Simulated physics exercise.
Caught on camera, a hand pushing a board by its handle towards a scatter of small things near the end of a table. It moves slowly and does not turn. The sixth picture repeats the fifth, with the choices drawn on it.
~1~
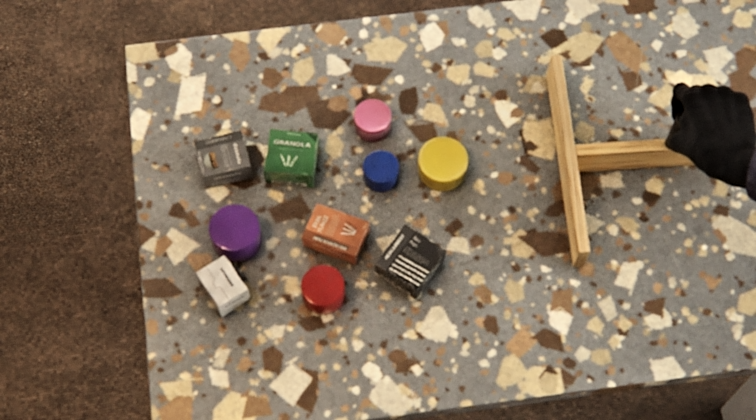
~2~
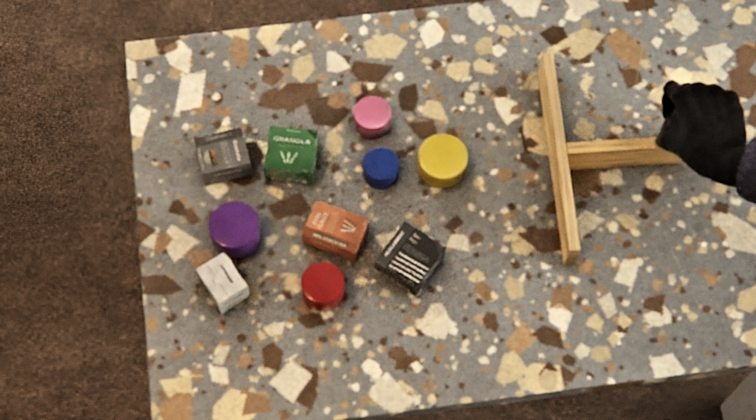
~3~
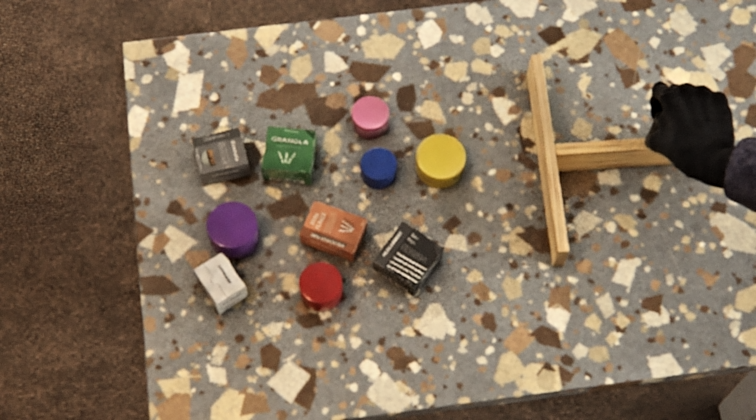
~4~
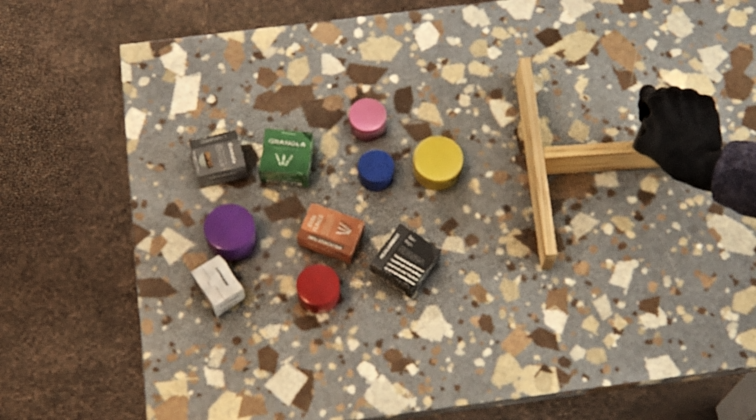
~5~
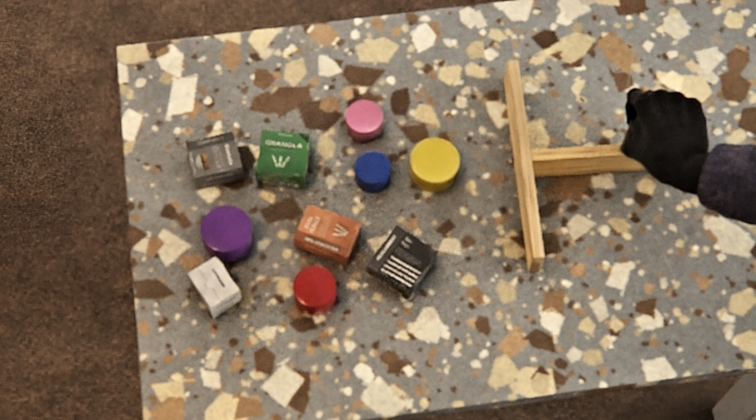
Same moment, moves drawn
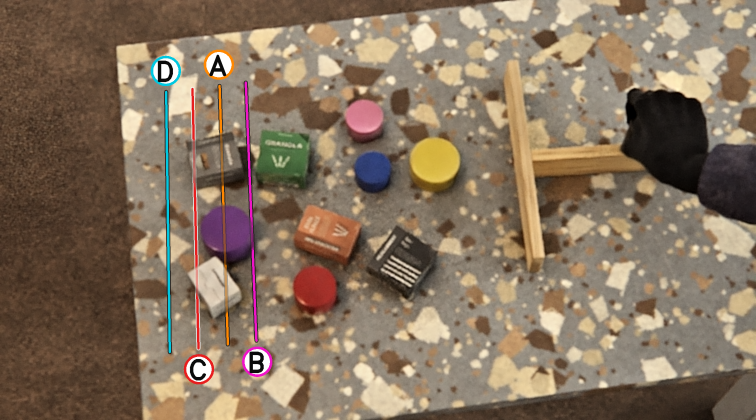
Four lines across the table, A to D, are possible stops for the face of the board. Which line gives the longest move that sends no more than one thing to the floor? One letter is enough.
At A, and not beyond.
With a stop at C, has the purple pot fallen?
Yes.
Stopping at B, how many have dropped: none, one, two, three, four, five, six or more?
The count is none.
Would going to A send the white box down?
By then, no.
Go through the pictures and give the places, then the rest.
Yellow tub (443, 164); red pot (323, 291); black packet (410, 261), in the first frame.
Board (561, 148); grey box (223, 157), in the second frame.
Board (550, 150); white box (221, 283), in the third frame.
Board (538, 153); orange packet (331, 234), in the fourth frame.
Board (525, 156); green packet (284, 159); yellow tub (434, 165); red pot (315, 292), in the fifth frame.
On the marked copy, A at (224, 210); B at (251, 207); C at (195, 213); D at (168, 217).
Taking A. A third of the way, board (417, 169); black packet (382, 266); yellow tub (385, 169).
Two thirds of the way, board (309, 182); purple pot (176, 236); grey box (197, 163).
When it is over, board (225, 192); purple pot over the edge; grey box (133, 185); one fallen.
As for the rest, B is within the limit but short; C drops four; D drops six.
